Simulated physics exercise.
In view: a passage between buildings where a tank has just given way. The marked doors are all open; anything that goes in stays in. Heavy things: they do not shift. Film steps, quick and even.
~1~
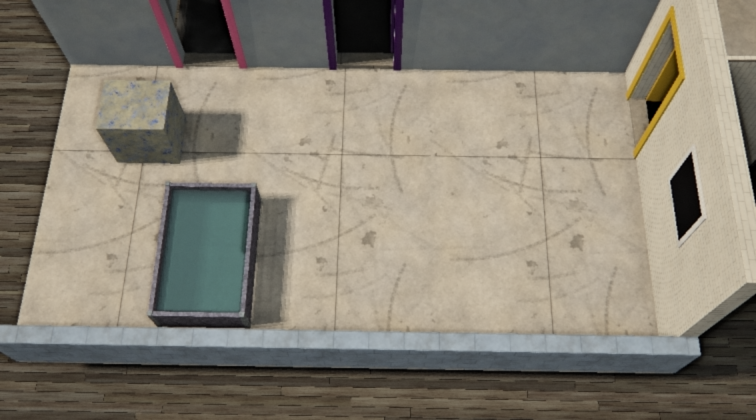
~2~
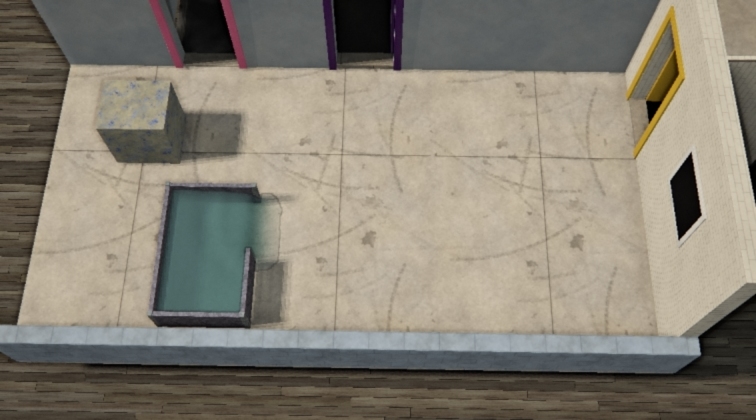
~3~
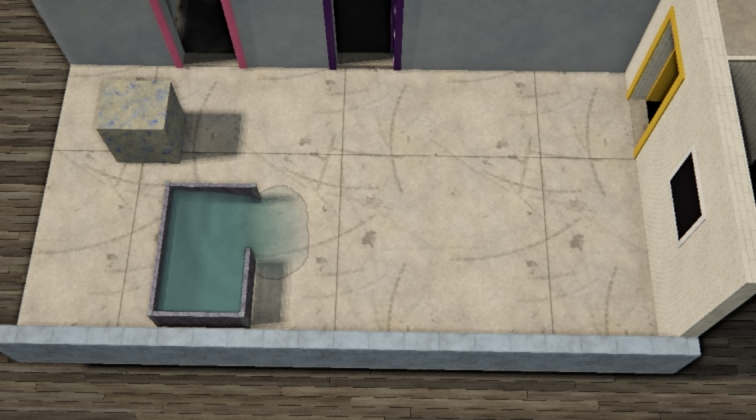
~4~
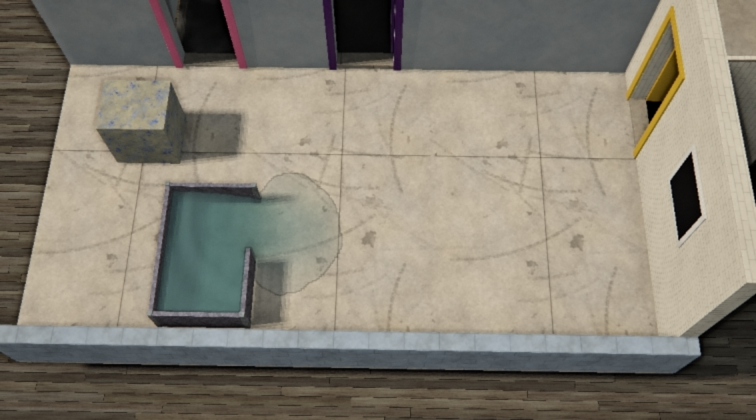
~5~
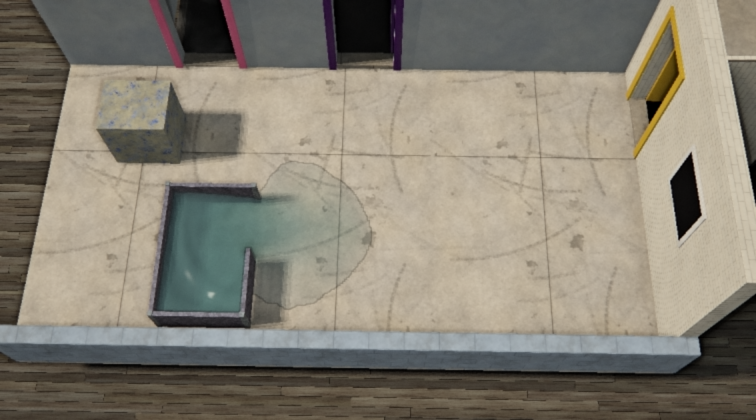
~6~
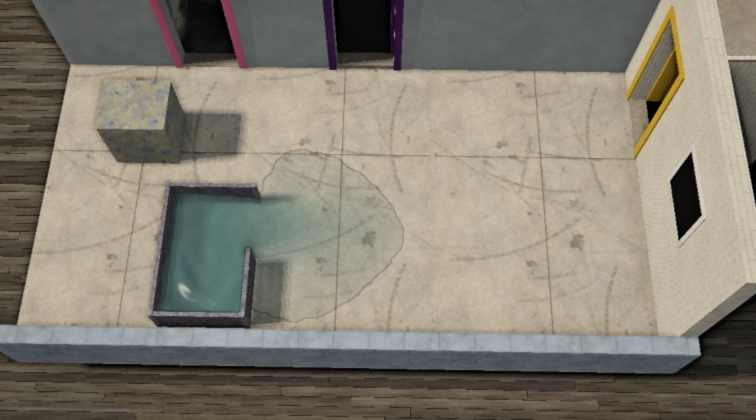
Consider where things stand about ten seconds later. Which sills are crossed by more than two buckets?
The purple door sill is not crossed by that much. The pink door sill is not crossed by that much. The yellow door sill is not crossed by that much.
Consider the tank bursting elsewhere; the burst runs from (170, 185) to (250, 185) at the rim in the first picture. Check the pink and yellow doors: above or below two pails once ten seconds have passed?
The pink door passes that mark, the yellow door keeps below it.
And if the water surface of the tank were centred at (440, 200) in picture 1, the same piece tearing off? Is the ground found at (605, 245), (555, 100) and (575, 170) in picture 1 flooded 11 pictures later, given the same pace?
I'd say swamped for the first, swamped for the second and swamped for the third.
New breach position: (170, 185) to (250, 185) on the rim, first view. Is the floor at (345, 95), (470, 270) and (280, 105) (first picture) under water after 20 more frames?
Respectively: Drenched, parched and drenched.
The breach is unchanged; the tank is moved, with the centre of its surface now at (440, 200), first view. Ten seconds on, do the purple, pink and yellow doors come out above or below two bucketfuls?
Purple misses the limit, pink misses the limit and yellow tops the limit.
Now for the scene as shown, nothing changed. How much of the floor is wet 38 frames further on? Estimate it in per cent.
Roughly 60 %.
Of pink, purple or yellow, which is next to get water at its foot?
The door marked purple.
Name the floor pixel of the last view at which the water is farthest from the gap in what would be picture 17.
I'd say near (599, 227).
A moment on, water covers 25 % of the floor; the purple door not reached, the pink door not reached, the yellow door not reached.
Next, water covers 45 % of the floor; the purple door not reached, the pink door not reached, the yellow door not reached.
Then, water covers 60 % of the floor; the purple door wet at the sill, nothing in, the pink door not reached, the yellow door wet at the sill, nothing in.
Later, water covers 60 % of the floor; the purple door wet at the sill, nothing in, the pink door not reached, the yellow door under two buckets in.
In the end, water covers 55 % of the floor; the purple door wet at the sill, nothing in, the pink door not reached, the yellow door under two buckets in.
